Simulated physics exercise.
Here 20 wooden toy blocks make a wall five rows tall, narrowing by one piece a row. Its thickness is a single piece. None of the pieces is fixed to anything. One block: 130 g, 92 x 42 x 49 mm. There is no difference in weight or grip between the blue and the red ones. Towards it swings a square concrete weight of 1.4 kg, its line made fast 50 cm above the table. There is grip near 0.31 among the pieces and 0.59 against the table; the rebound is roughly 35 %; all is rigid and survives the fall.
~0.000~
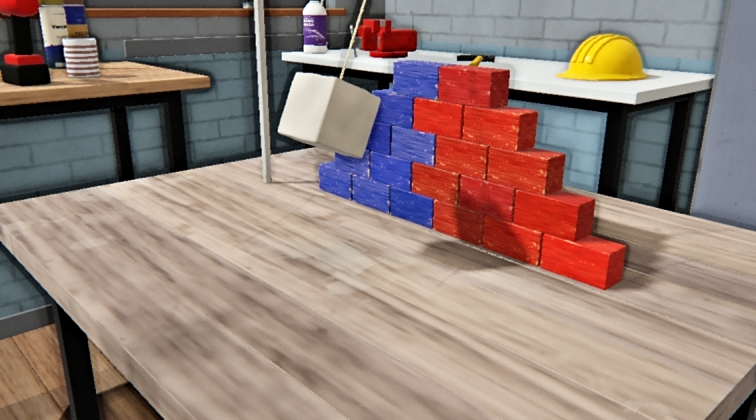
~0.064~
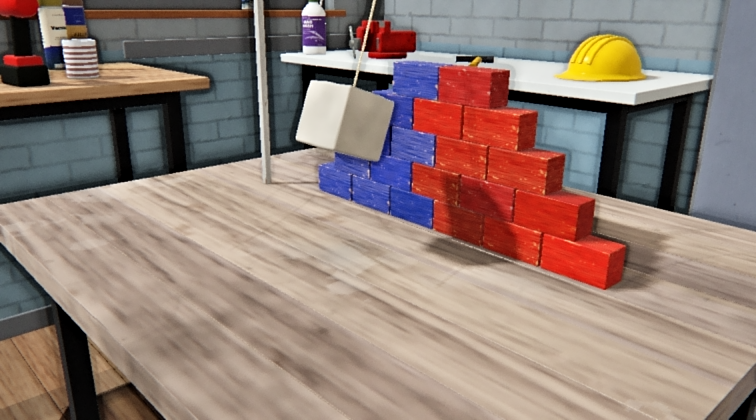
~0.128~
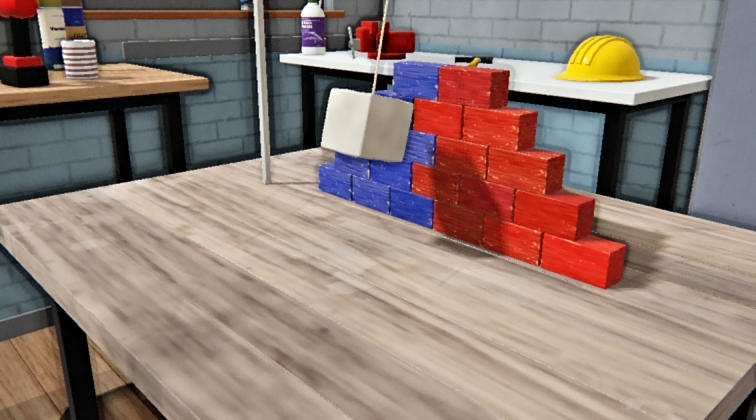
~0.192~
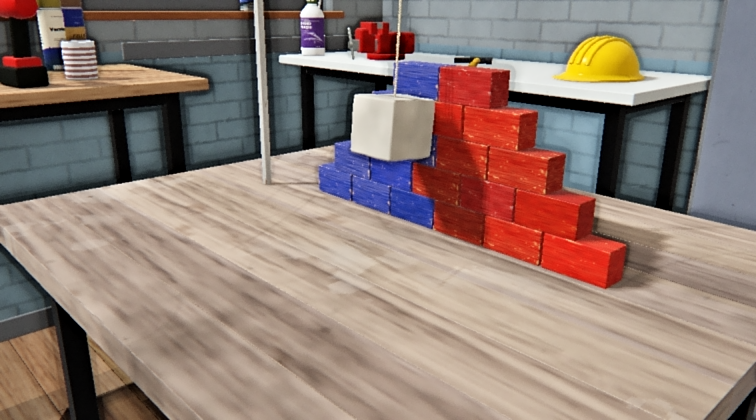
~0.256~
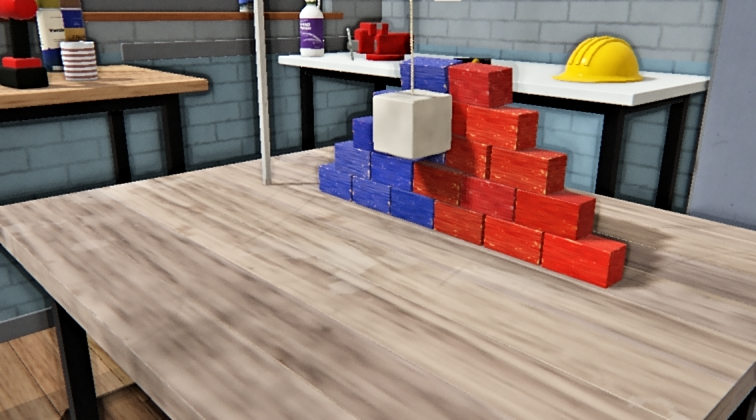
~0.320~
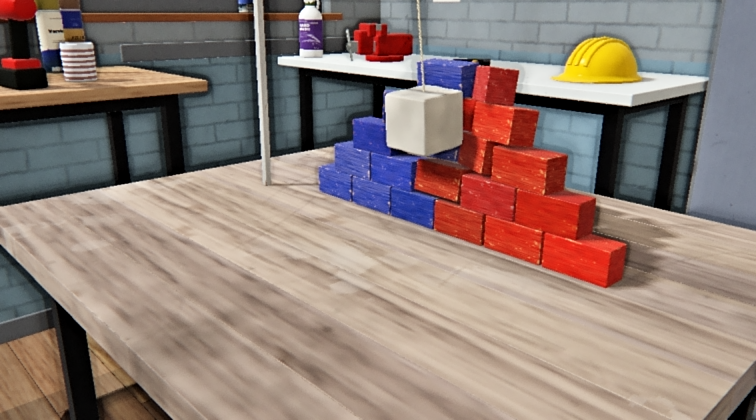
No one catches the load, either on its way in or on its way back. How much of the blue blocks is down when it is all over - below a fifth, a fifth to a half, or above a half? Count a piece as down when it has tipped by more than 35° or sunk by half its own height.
Down at the finish: A fifth to a half.
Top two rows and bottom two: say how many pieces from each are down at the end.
From the top 5, from the bottom 1.
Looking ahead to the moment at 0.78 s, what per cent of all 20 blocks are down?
40 percent by then.
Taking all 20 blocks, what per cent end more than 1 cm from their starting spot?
Shifted fraction is 40 per cent.
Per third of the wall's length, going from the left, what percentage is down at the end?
I'd put it at 20 % left, 80 % middle and 20 % right.
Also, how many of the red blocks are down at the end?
Looking at red, I make it 5 down at the end.
By 0.48 s, line 14° past plumb; 3 of the 9 blue blocks down (8 of 20 in all colours); top blue block tilted 28°, 11 cm lower; top red block tilted 39°, 44 mm lower.
By 0.78 s, line 1° past plumb; 3 of the 9 blue blocks down (8 of 20 in all colours); top blue block on its side; top red block upside down.
When it is over (1.5 s), line 8° past plumb; 3 of the 9 blue blocks down (8 of 20 in all colours); top blue block on its side; top red block upside down. That is 33 per cent. In pixels of the last frame, middles, top blue block near (572, 193).
